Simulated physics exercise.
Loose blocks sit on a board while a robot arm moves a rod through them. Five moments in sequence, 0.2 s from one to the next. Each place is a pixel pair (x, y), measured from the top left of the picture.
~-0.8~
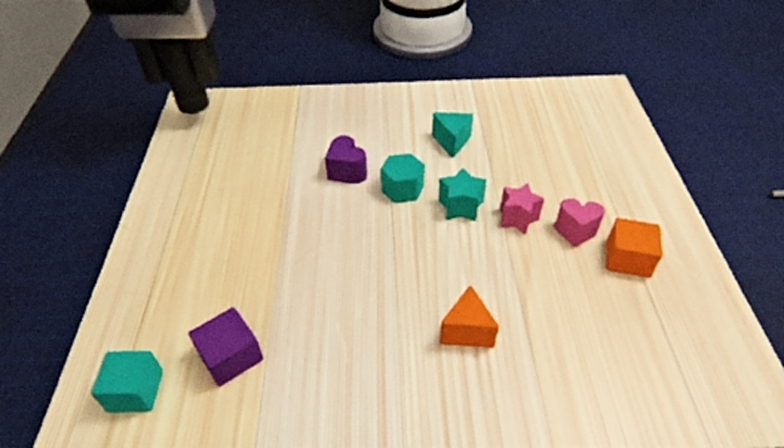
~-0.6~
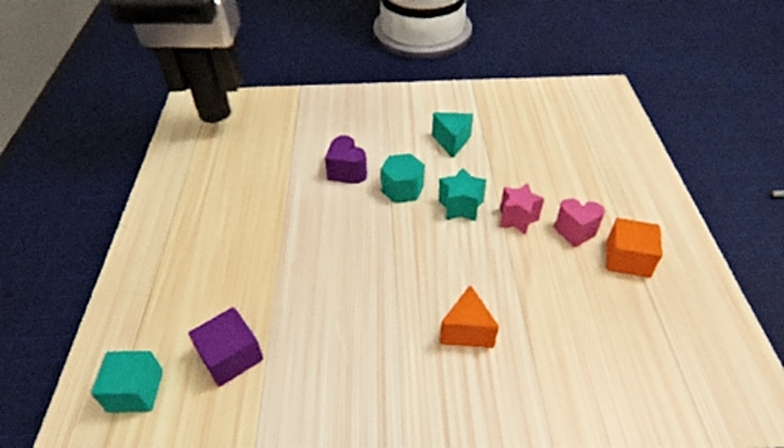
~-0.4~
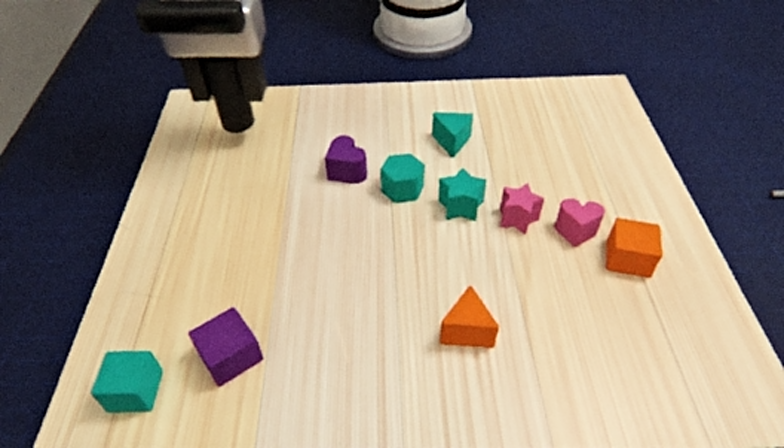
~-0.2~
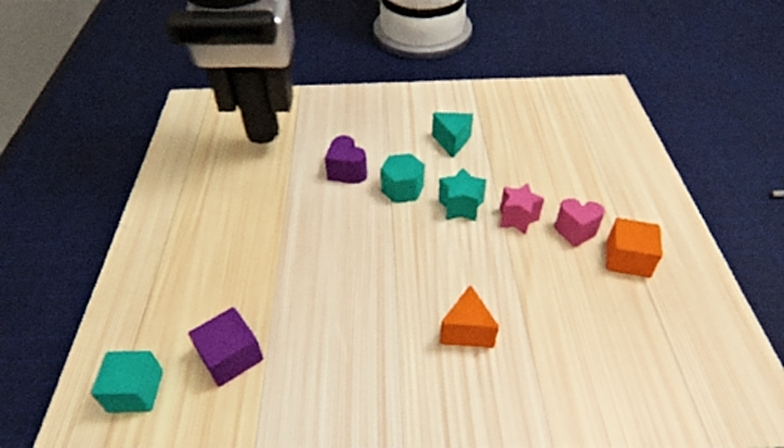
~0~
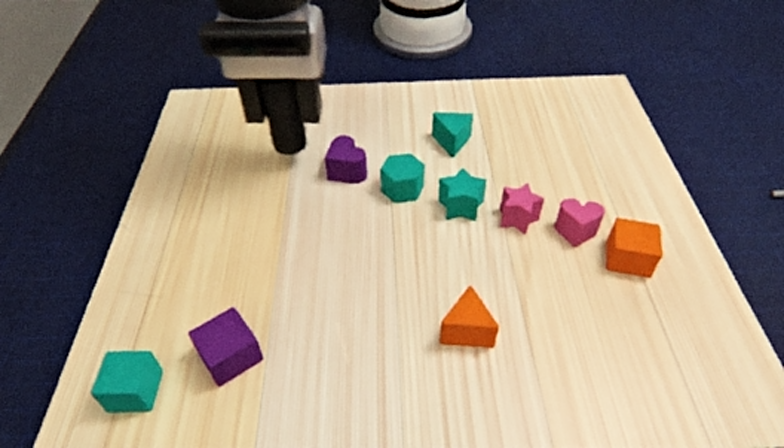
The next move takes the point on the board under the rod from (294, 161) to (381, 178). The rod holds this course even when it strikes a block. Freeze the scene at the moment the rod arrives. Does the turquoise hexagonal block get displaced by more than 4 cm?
Answer: Yes.
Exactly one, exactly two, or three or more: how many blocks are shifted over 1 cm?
There will be three or more blocks that move more than 1 cm.
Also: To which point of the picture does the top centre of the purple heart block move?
I expect it at (414, 163).
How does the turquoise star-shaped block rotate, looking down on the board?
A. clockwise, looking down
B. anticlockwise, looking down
B.
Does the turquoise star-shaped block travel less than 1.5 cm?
Answer: No.
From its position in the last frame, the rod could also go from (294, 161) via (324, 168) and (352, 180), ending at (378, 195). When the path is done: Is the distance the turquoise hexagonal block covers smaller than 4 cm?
That would be a no.
What follows on the original path. One third of the way, rod (321, 151); purple heart block (353, 151).
Two thirds of the way, rod (351, 156); purple heart block (383, 158); turquoise hexagonal block (421, 172).
At the end, rod (381, 162); purple heart block (414, 163); turquoise hexagonal block (449, 184), turned 25° clockwise; turquoise star-shaped block (489, 193), turned 30° anticlockwise; pink star-shaped block (526, 197), turned 15° anticlockwise.
